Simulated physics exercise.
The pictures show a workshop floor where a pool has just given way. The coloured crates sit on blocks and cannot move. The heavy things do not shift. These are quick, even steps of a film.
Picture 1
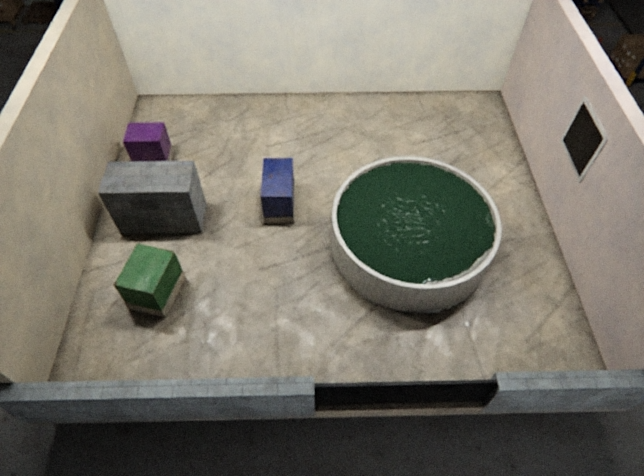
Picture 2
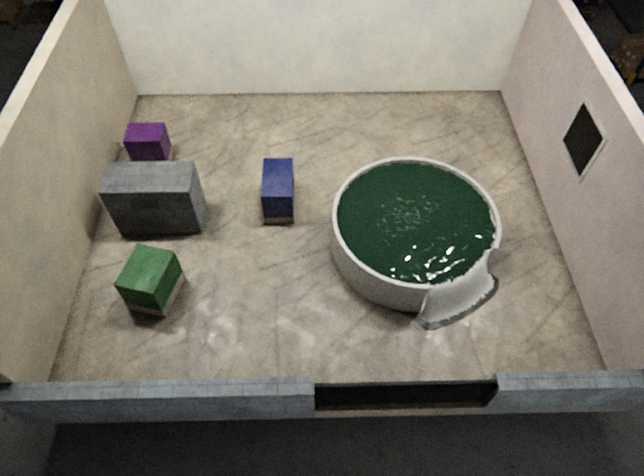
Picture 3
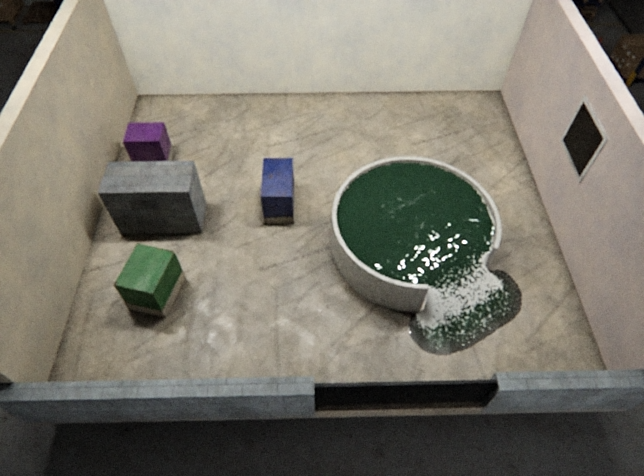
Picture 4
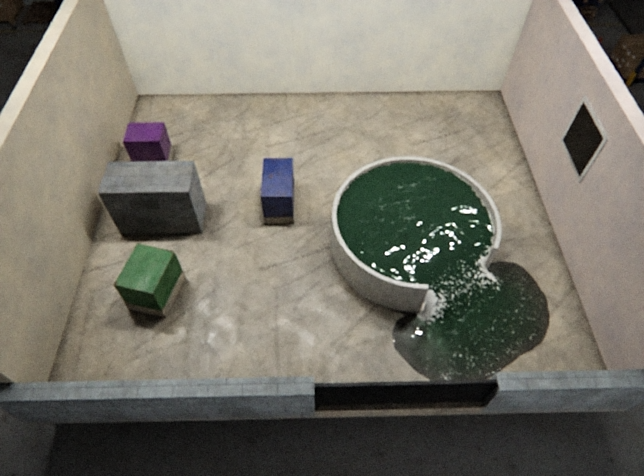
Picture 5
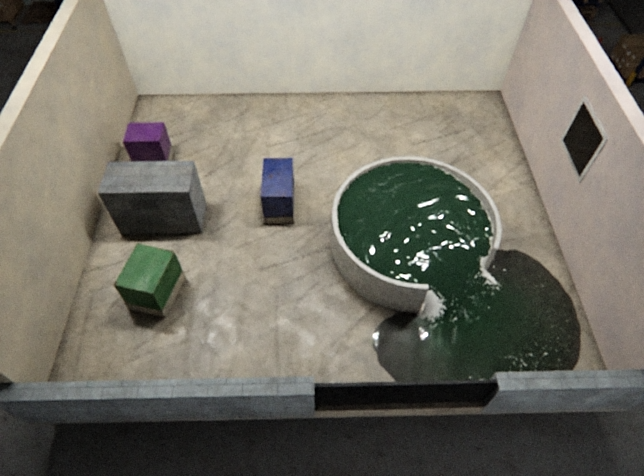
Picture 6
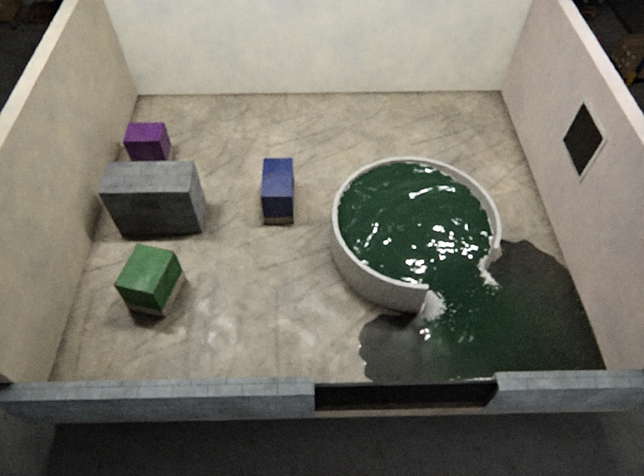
A round pool of green water breaks open at its lower right and floods the floor.
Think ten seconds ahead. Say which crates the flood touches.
In the end: The blue crate stays dry; the purple crate stays dry; the green crate stays dry.
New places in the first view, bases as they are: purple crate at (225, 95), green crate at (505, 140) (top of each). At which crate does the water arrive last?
Last comes the purple crate.
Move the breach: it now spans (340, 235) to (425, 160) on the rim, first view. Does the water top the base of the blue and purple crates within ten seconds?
Then: The blue crate ends up wet; the purple crate gets wet.
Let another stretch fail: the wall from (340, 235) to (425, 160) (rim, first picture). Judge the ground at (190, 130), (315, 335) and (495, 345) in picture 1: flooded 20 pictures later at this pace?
In that order: Under water, no water, clear.
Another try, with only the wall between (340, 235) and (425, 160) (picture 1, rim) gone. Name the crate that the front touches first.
The blue crate.
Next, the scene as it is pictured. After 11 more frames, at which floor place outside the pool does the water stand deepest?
I would point to (592, 388).
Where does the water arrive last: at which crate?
The purple one.
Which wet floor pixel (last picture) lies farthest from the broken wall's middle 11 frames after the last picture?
I would point to (220, 396).
A moment on, water covers 10 % of the floor; the blue crate not reached, the purple crate not reached, the green crate not reached.
Next, water covers 20 % of the floor; the blue crate not reached, the purple crate not reached, the green crate not reached.
Then, water covers 50 % of the floor; the blue crate not reached, the purple crate not reached, the green crate water round its plinth.
Later, water covers 75 % of the floor; the blue crate water round its plinth, the purple crate not reached, the green crate water round its plinth.
In the end, water covers 100 % of the floor; the blue crate stayed above the water, the purple crate stayed above the water, the green crate stayed above the water.
